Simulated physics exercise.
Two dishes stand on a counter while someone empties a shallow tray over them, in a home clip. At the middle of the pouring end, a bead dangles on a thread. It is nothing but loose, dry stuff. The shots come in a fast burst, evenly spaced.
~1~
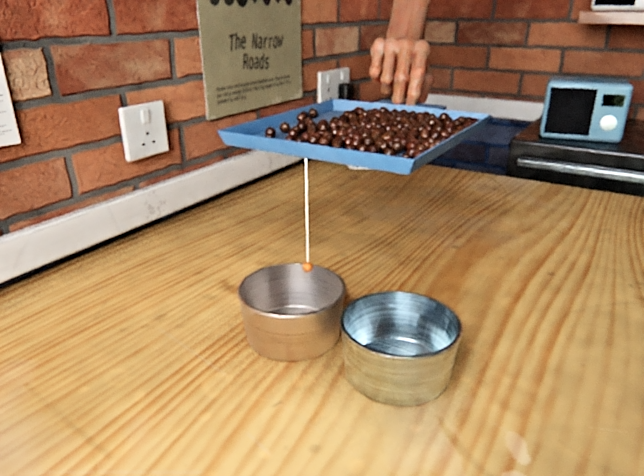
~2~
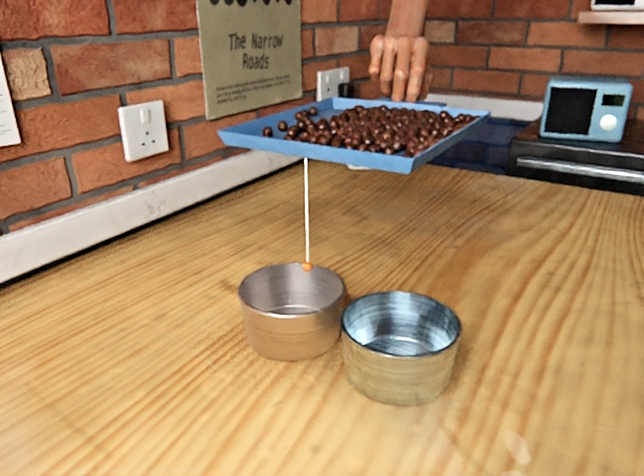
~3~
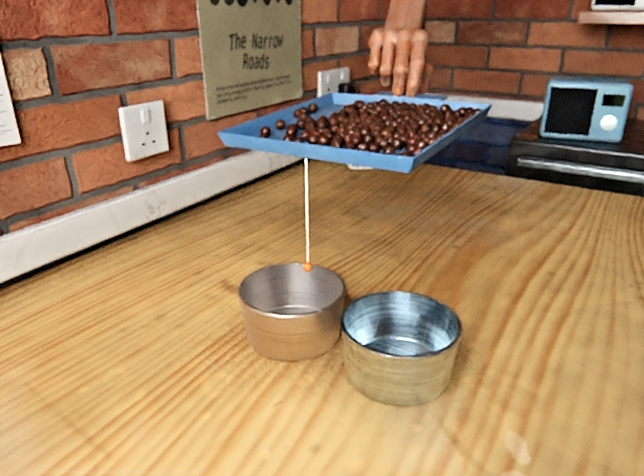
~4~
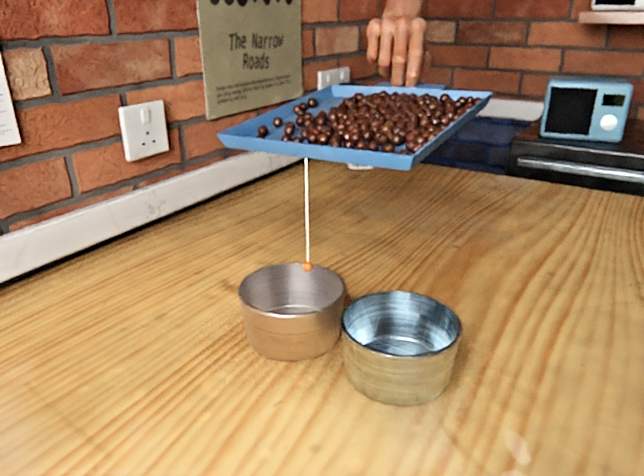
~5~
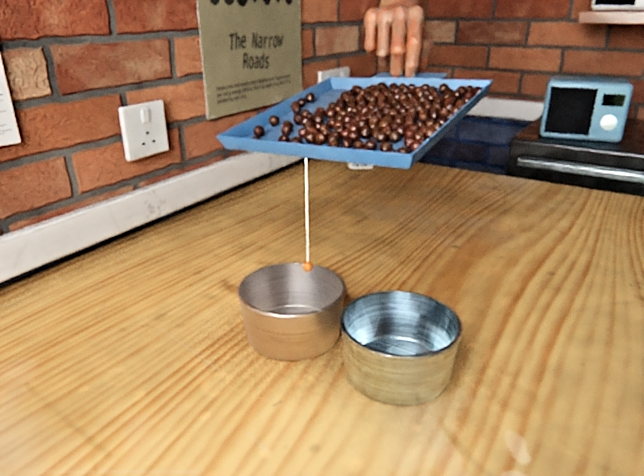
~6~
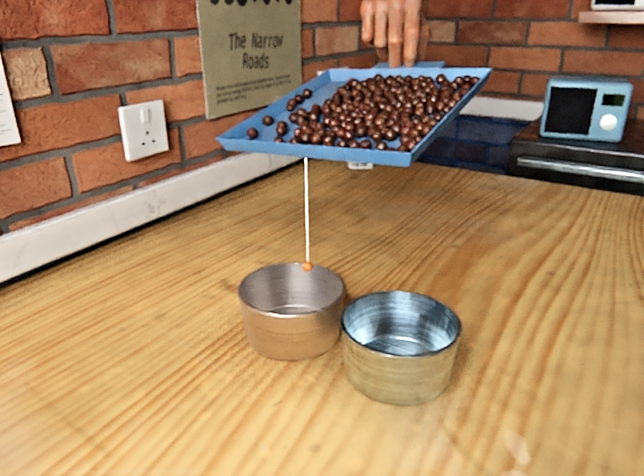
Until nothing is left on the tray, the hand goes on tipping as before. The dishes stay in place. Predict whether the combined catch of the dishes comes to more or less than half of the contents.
The combined catch is less than half.
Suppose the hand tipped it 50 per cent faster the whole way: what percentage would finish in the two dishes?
Estimated share: Some 20%.
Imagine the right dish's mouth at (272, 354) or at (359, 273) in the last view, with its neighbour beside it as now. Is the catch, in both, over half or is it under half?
The pair would catch the lesser share the first time and the lesser share the second time.
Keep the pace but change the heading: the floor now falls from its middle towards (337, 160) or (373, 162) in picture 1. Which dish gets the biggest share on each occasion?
Outcome by order - one: Right side; two: Right side.
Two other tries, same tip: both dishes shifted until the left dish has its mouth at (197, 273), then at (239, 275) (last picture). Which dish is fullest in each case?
In the first try it's the one on the left, and in the second it's the one on the left.
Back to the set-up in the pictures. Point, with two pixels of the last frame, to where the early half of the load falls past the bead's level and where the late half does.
(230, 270), then (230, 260).
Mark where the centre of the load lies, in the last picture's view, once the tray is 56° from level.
Mark it at roughly (263, 161) in the final frame.
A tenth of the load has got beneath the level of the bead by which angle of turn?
Approx. reading: About 45°.
Soon, tray tipped steeply; about half on the tray; a small part in the left dish; about a quarter outside both; about a quarter in the air.
A while on, tray tipped right over; a stray few in the right dish; about a third in the left dish; about two thirds outside both.
Towards the end, tray tipped past a quarter turn; a stray few in the right dish; about a third in the left dish; about two thirds outside both.
Finally, tray tipped past a quarter turn; a stray few in the right dish; about a third in the left dish; about two thirds outside both.
